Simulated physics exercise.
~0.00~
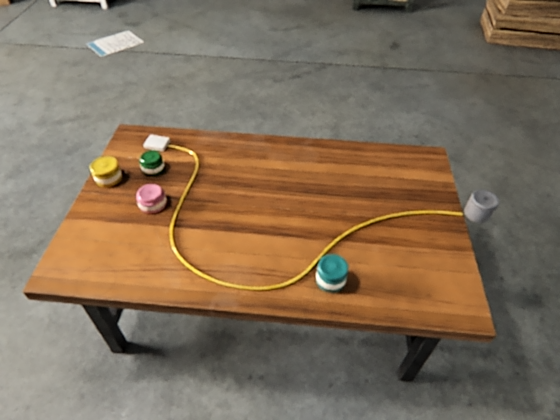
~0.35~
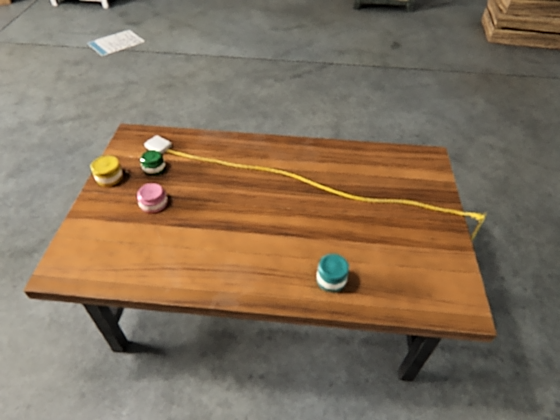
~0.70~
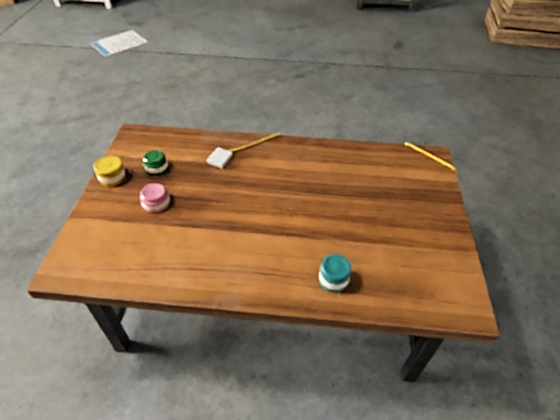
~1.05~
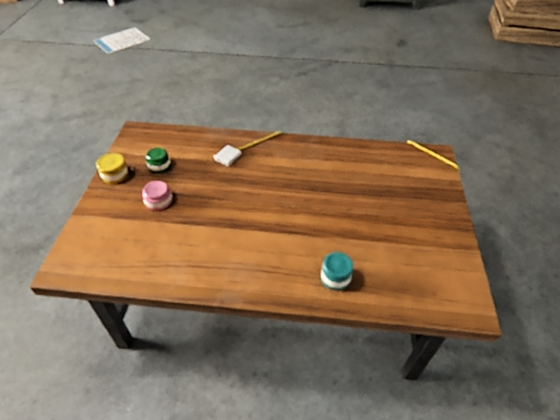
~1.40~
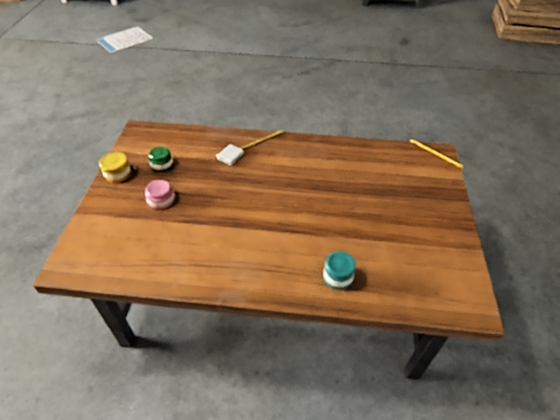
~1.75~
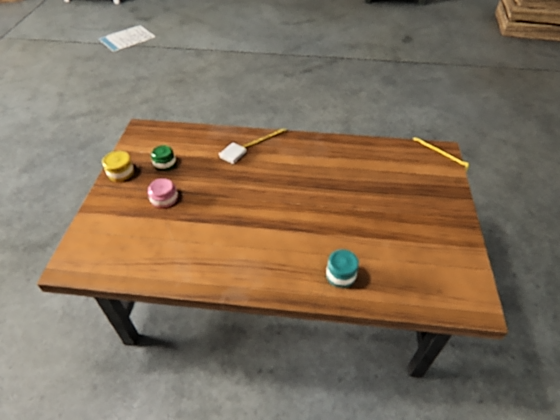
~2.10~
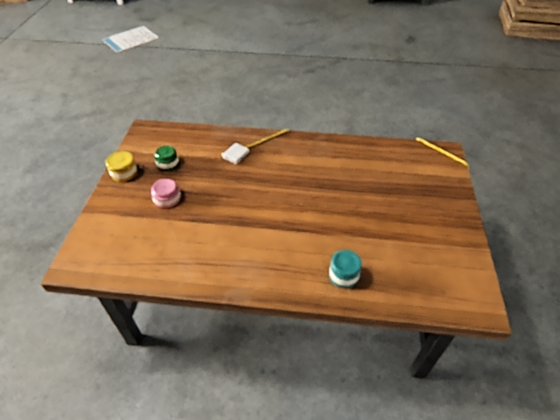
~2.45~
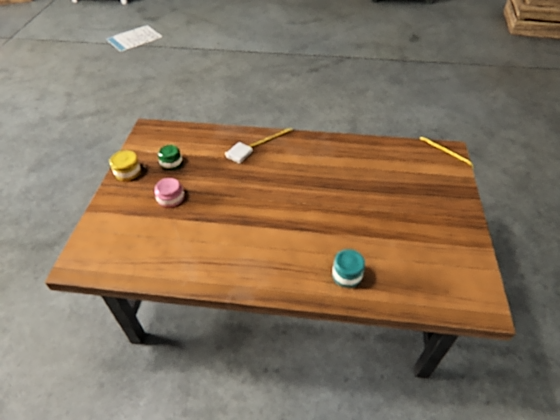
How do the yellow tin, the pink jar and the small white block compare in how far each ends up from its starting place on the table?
The white block shifts clearly to the right and ends farthest from its start. The yellow tin and the pink jar stay where they were.
